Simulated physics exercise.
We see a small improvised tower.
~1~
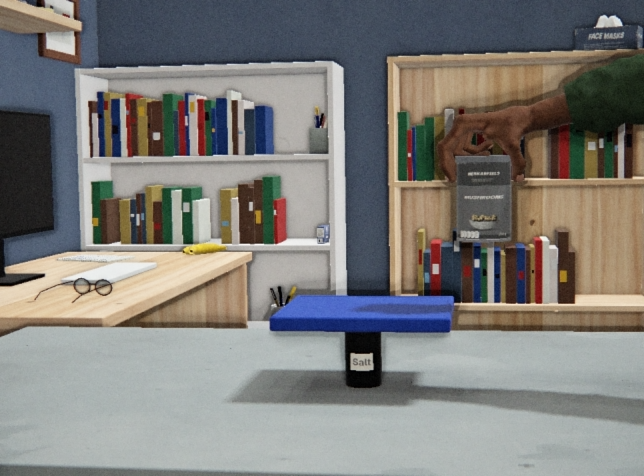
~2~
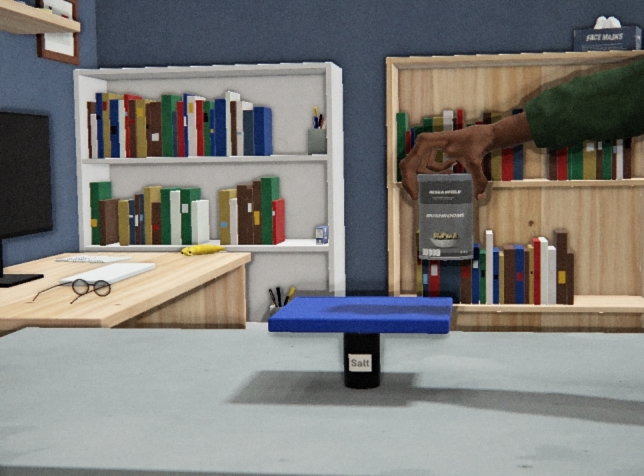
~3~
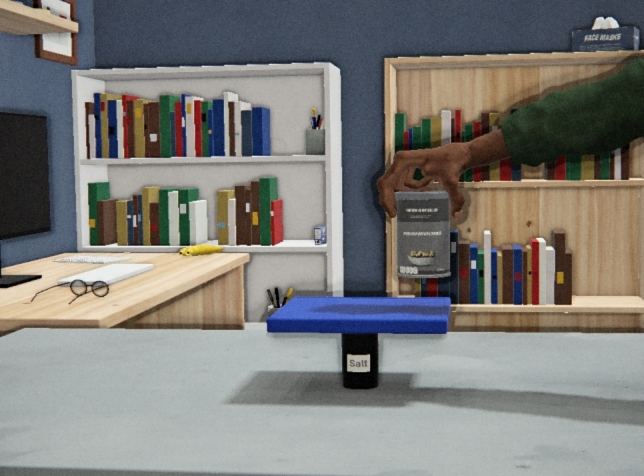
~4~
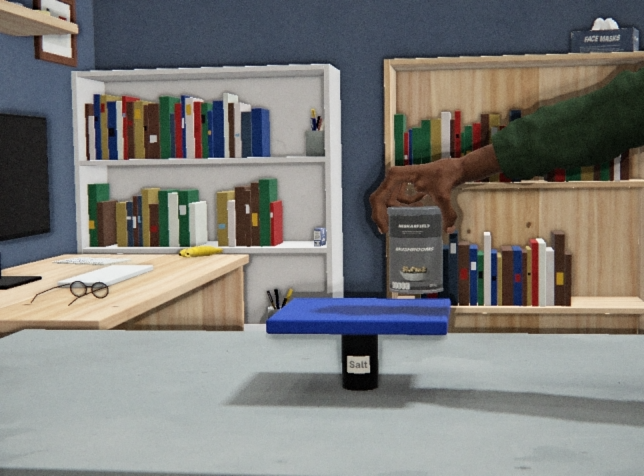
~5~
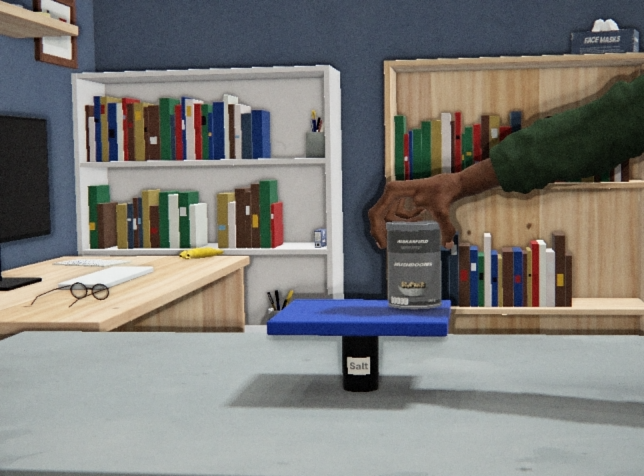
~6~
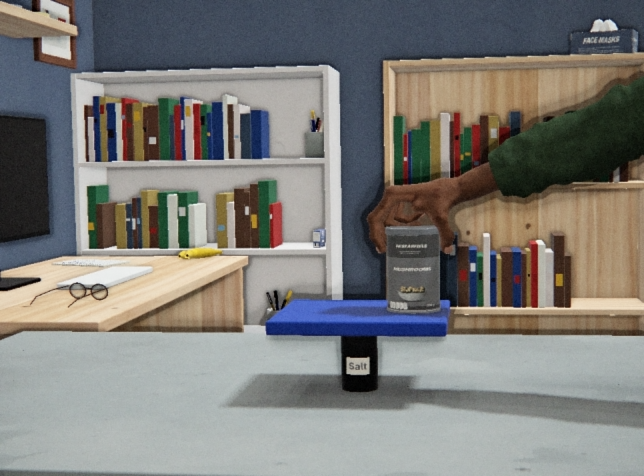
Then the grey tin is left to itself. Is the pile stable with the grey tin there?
In the end the stack comes apart.
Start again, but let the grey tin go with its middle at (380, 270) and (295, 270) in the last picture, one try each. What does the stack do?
In the first case it stays up; in the second case it comes apart.
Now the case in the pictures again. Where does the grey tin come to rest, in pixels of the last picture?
Near (546, 364).
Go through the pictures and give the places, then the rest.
The first picture shows still above its spot; grey tin (484, 198); black shaker (363, 352).
The second picture shows still above its spot; grey tin (446, 216); black shaker (362, 353).
The third picture shows still above its spot; grey tin (423, 234); black shaker (360, 353).
The fourth picture shows still above its spot; grey tin (416, 249); black shaker (360, 354).
The fifth picture shows still above its spot; grey tin (414, 264); black shaker (360, 356).
The sixth picture shows in place under the hand; grey tin (413, 268); black shaker (359, 356).
Then, 0.40 s later than the last frame, grey tin now fallen; blue lid tilted by 72°.
Then, 0.70 s later than the last frame, blue lid tilted by 34°; black shaker moved about its own width.
When it is over, fallen, grey tin and blue lid; moved from the start, black shaker. End places, in pixels of the last picture, grey tin near (546, 364). The stack gives way.
